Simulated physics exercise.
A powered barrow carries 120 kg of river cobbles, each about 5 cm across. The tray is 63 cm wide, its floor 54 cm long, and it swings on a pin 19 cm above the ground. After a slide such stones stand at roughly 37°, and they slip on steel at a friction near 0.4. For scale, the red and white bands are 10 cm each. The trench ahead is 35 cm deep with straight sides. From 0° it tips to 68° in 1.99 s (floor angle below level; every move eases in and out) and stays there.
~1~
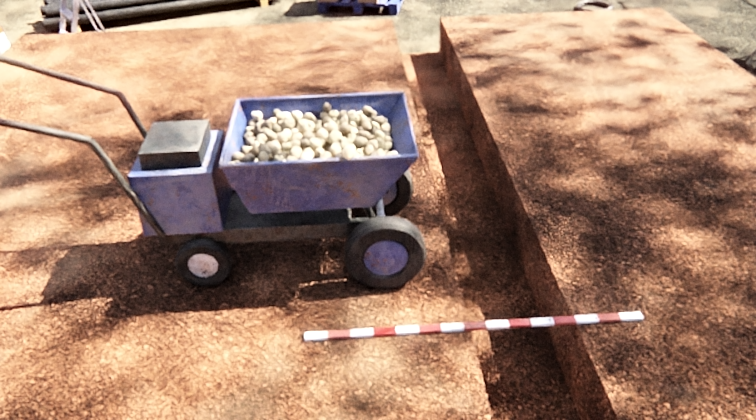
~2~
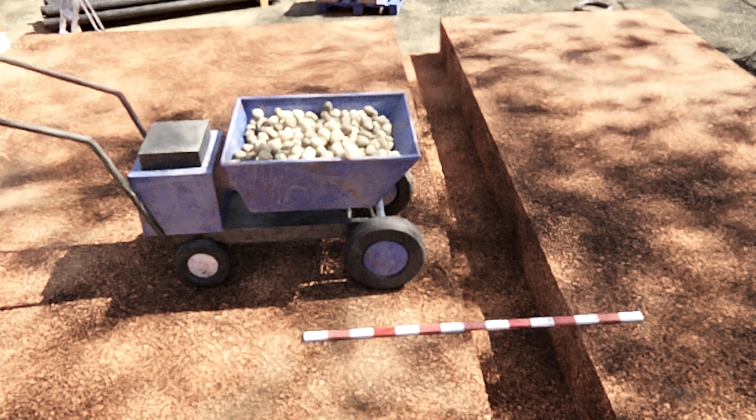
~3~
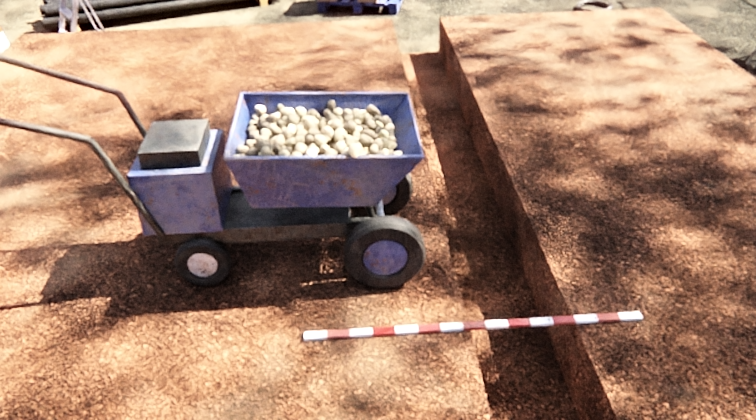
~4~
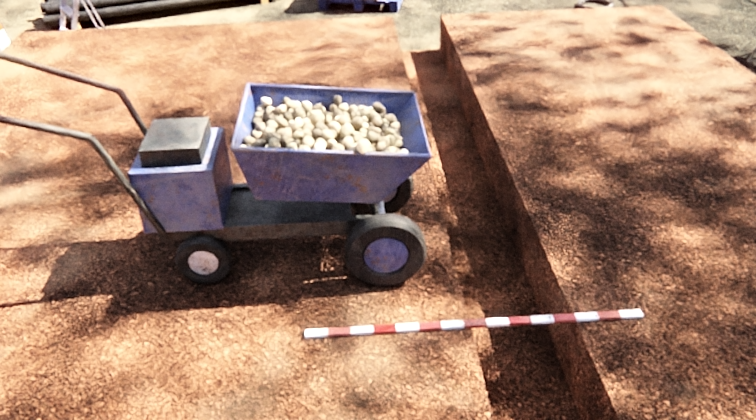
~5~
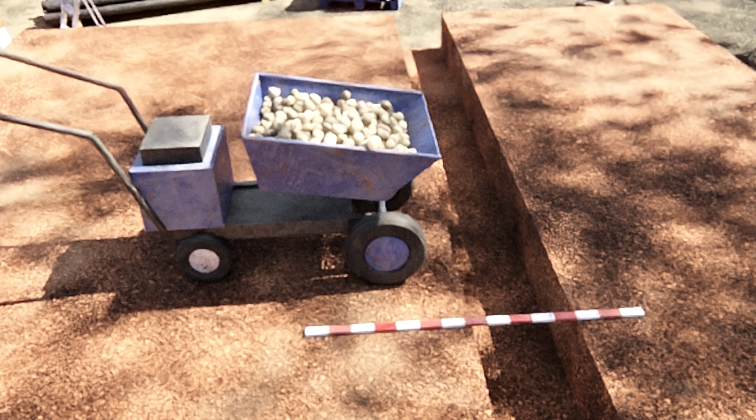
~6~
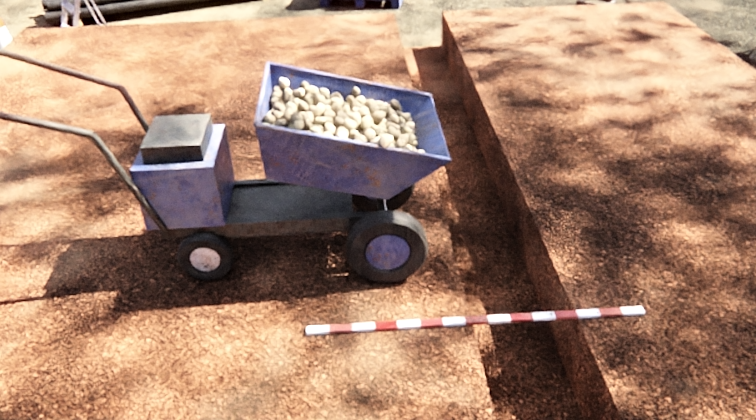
A blue barrow loaded with pale cobbles stood still beside a straight-sided trench, behind a red and white banded rod, and its tray slowly tilted down to the right with the stones still inside.
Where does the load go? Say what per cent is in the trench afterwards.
Some 88 per cent of it.
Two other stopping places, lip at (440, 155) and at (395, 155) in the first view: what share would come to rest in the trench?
First some 65, then 100 per cent.
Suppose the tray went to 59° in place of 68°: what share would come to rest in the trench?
Then about 55 per cent.
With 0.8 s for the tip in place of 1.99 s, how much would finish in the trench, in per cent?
In that case some 70 per cent.
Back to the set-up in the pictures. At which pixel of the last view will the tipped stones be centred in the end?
Their middle is at about (509, 276).
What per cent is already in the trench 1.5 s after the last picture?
About 35 per cent by then.
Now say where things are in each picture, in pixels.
In the first picture, lip at (418, 156), floor tilted 0°, highest stones at (309, 125).
In the second picture, lip at (420, 157), floor tilted 1°, highest stones at (310, 125).
In the third picture, lip at (423, 157), floor tilted 3°, highest stones at (306, 124).
In the fourth picture, lip at (431, 157), floor tilted 6°, highest stones at (301, 116).
In the fifth picture, the tray is at 10°, its lip at (440, 158); the top of the load is at (301, 109).
In the sixth picture, the tray is at 15°, its lip at (450, 160); the top of the load is at (292, 99).
Then, 0.9 s after the last picture the floor is at 57°, 99 % in the tray, 1 % in the trench; the foremost stones are at (507, 197).
Then, 1.5 s after the last picture the floor is at 68°, 56 % in the tray, 37 % in the trench, 7 % past the trench; the foremost stones are at (589, 238).
Then, 1.8 s after the last picture the floor is at 68°, 32 % in the tray, 56 % in the trench, 12 % past the trench; the foremost stones are at (622, 229).
Then, 3.8 s after the last picture the floor is at 68°, 0 % in the tray, 88 % in the trench, 12 % past the trench; the foremost stones are at (640, 236).
